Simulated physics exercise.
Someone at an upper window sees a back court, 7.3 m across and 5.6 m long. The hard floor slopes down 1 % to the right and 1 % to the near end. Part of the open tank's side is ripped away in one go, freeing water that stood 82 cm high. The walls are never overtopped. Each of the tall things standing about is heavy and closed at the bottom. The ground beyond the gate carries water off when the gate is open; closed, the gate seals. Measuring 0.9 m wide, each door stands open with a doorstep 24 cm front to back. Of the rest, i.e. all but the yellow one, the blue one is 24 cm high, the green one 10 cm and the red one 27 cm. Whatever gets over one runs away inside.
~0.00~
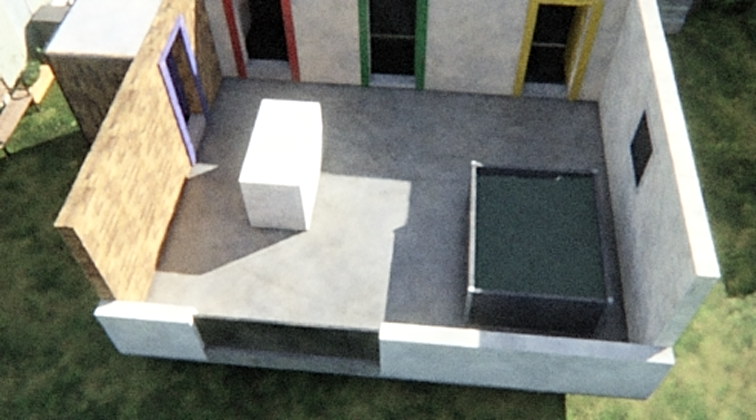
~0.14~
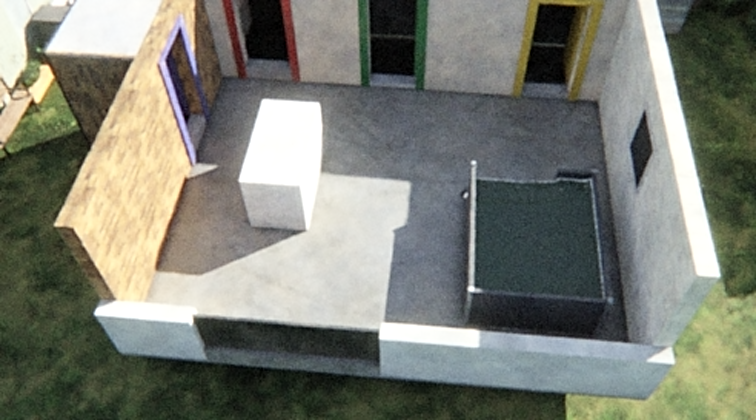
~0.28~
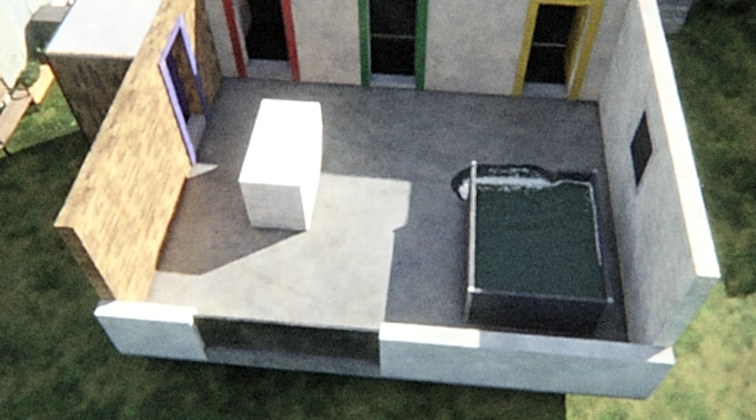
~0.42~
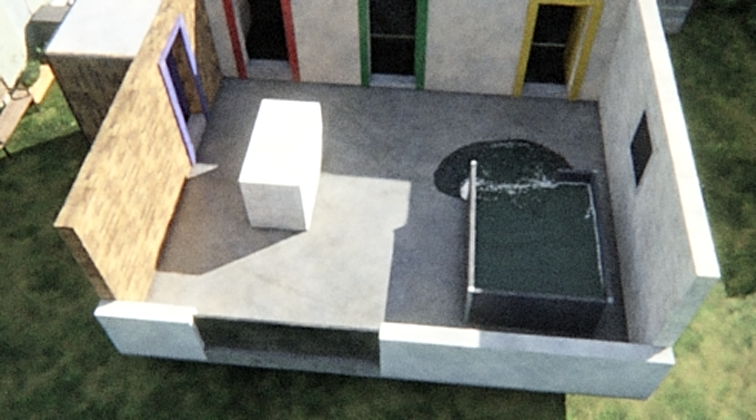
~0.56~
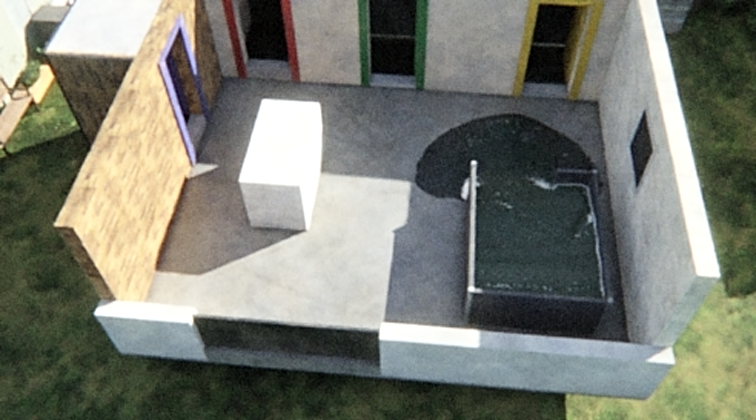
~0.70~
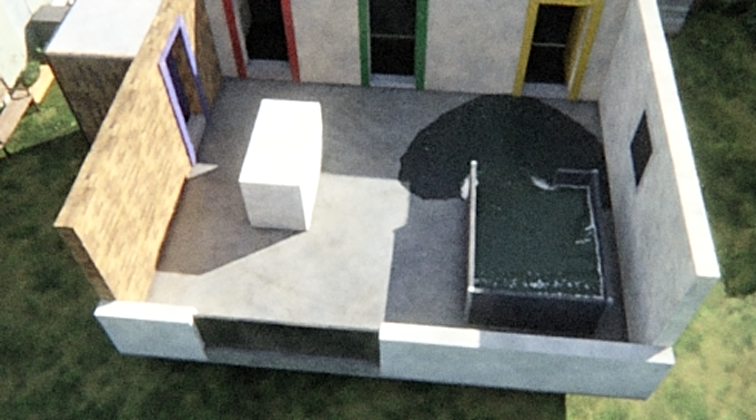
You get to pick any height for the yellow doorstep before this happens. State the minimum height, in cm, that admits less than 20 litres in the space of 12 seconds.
33 cm, roughly.
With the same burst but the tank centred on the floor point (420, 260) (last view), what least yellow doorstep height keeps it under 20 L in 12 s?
Then about 11.0 centimetres at the least.
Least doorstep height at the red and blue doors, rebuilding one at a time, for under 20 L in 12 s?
You'd want about 9.5 centimetres at red and about 12.5 centimetres at blue.
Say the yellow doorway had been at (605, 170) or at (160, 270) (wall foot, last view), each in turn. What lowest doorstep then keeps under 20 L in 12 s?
Roughly 11.5 and 10.5 cm.
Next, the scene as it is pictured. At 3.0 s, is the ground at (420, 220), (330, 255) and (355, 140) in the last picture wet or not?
In the order asked: Untouched, untouched, soaked.
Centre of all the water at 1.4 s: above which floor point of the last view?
Centre of mass: About (516, 210) px.
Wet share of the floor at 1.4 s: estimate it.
About 30 per cent.
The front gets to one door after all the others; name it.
It is the blue one.
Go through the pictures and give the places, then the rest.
The first frame shows the open tank at (536, 231) is whole and still, 82 cm deep; the yellow door at (554, 56) is dry.
In the second frame, water pours out on the far side and has run 0.3 m, to a hidden place; about 7 cm deep outside, 82 cm at the back.
In the third frame, water pours out on the far side and has run 0.8 m, to a hidden place; about 12 cm deep outside, 82 cm at the back.
In the fourth frame, water pours out on the far side and has run 1.4 m, to (509, 143); about 10 cm deep outside, 82 cm at the back.
In the fifth frame, water pours out on the far side and has run 2.0 m, to (506, 117); about 7 cm deep outside, 78 cm at the back.
In the sixth frame, the gap is on the far side, the front 2.6 m out at (496, 94); the back of the open tank holds 69 cm; 0.2 m in a straight line remain to the yellow door at (554, 56).
After 1.4 s water covers 30 % of the floor, deepest (42 cm) near (500, 197); 24 cm at the yellow door, 52 litres in over its 13 cm doorstep.
After 3.0 s water covers 45 % of the floor, deepest (34 cm) near (594, 101); 27 cm at the yellow door, 263 litres in over its 13 cm doorstep.
After 12.0 s water covers 100 % of the floor, deepest (16 cm) near (438, 356); 7 cm at the yellow door, 350 litres in over its 13 cm doorstep.
At the yellow door as built, the water arrived by 0.8 s and peaked near 35 cm at 2.0 s.
Run again over the same 12 s with other heights there, 51 litres in over 28.5 cm, 3 litres over 38.5 cm. The limit of 20 litres is kept from about 33 cm up.
